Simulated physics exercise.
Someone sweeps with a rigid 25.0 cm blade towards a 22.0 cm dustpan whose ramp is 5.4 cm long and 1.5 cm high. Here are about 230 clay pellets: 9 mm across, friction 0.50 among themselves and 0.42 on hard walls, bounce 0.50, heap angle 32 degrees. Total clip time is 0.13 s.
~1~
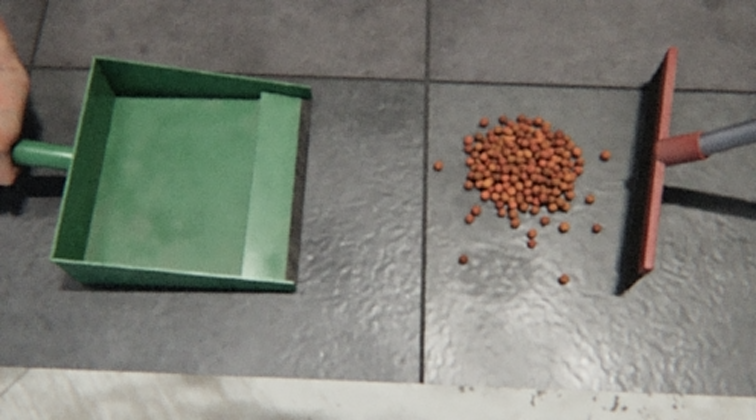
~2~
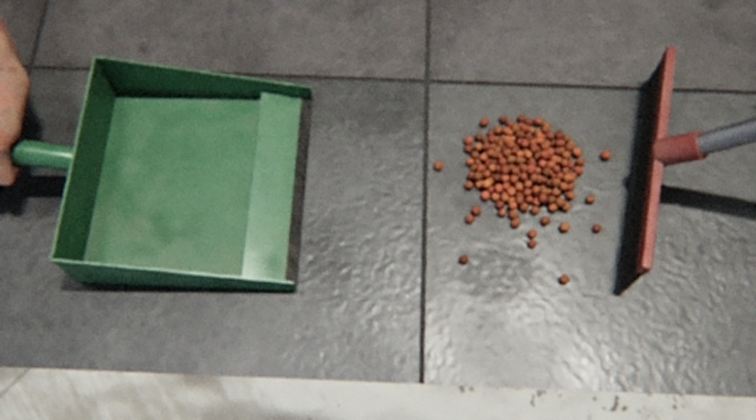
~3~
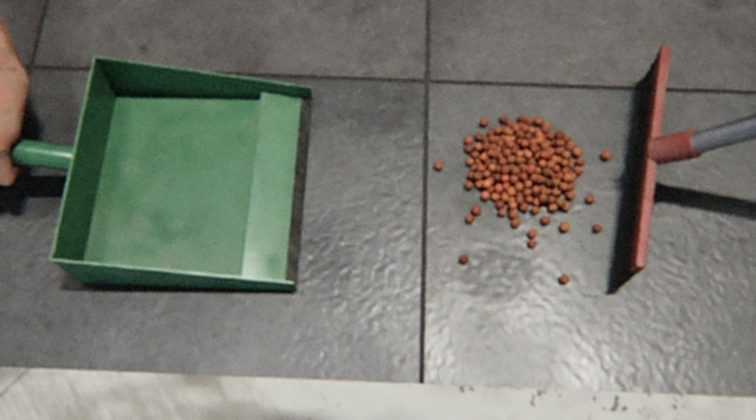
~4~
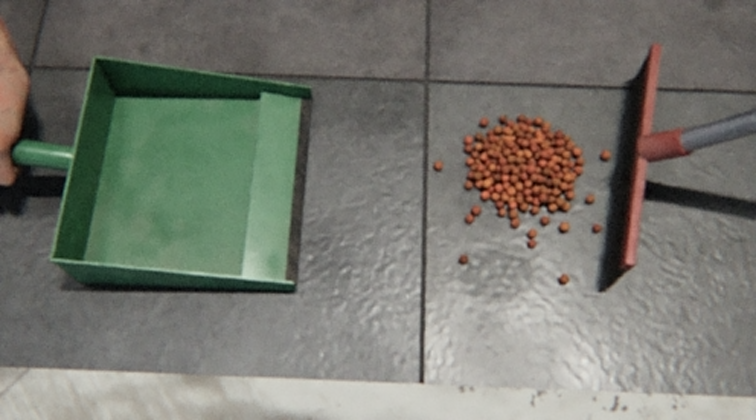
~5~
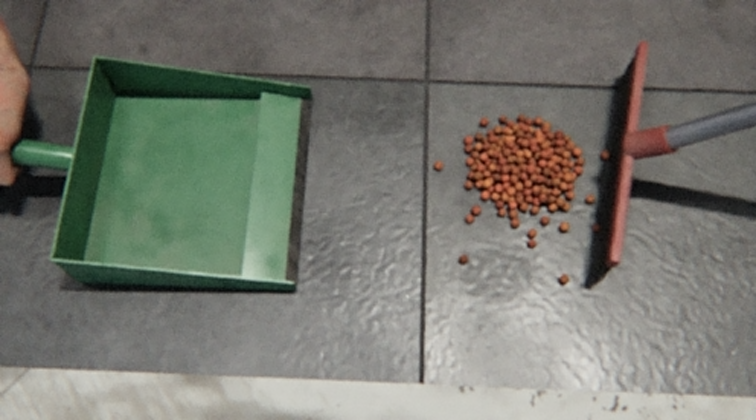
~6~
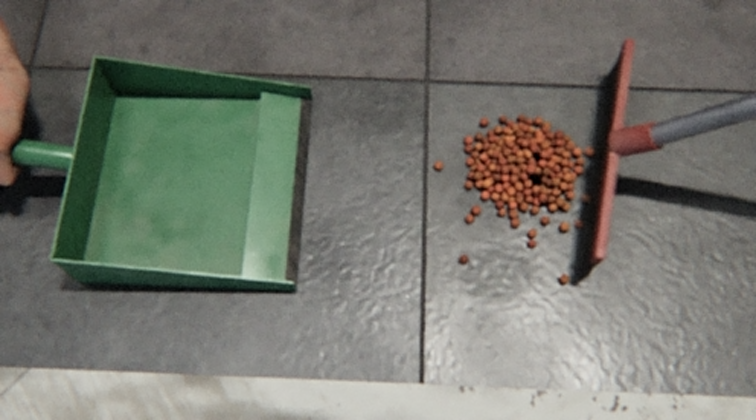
A red blade on a grey handle slides left to the edge of a pile of small reddish-brown pellets.
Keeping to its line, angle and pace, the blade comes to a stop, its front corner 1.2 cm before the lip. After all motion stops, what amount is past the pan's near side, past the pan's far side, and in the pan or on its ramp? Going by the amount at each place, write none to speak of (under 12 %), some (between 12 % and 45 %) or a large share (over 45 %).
Past the pan's near side: None to speak of, past the pan's far side: Some, in the pan or on its ramp: Some.
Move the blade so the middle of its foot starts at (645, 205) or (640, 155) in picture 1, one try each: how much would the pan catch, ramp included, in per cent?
Roughly 25 % and 35 %.
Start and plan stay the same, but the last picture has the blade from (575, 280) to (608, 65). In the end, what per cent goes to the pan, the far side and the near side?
Final per cent - pan 35, far 20, near 0.
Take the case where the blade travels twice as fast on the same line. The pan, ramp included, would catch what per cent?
It would come to roughly 45 percent.
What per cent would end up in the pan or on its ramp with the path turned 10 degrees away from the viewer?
In that case around 20 per cent.
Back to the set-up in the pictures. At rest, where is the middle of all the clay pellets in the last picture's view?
Somewhere near (310, 128) in the last picture.
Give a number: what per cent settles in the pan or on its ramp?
Roughly 35 %.
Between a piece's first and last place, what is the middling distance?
Roughly 24 centimetres.
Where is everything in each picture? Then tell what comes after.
The first picture shows blade from (645, 269) to (670, 56), moved 0.0 cm, 0 of the pieces shifted so far; middle of the pieces at (525, 167); pan at (183, 185).
The second picture shows blade from (643, 268) to (668, 56), moved 0.2 cm, 0 of the pieces shifted so far; middle of the pieces at (525, 167).
The third picture shows blade from (637, 267) to (662, 55), moved 0.8 cm, 0 of the pieces shifted so far; middle of the pieces at (525, 167).
The fourth picture shows blade from (627, 265) to (653, 53), moved 1.7 cm, 0 of the pieces shifted so far; middle of the pieces at (525, 167).
The fifth picture shows blade from (612, 262) to (641, 51), moved 3.1 cm, 0 of the pieces shifted so far; middle of the pieces at (525, 167).
The sixth picture shows blade from (597, 258) to (627, 48), moved 4.5 cm, 2 of the pieces shifted so far; middle of the pieces at (525, 167); pan at (183, 185).
Then, 0.25 s after the last picture, middle of the blade 18 cm from the lip; 0 % over the lip, far side 10 %, near side 0 %.
Then, 0.42 s after the last picture, middle of the blade 9 cm from the lip; 0 % over the lip, far side 20 %, near side 0 %.
Then, 0.71 s after the last picture, middle of the blade 4 cm from the lip; 35 % over the lip, far side 25 %, near side 0 %.
In the end, near side 0 %, far side 30 %, pan 35 %, in front of the lip or behind the blade 40 %.
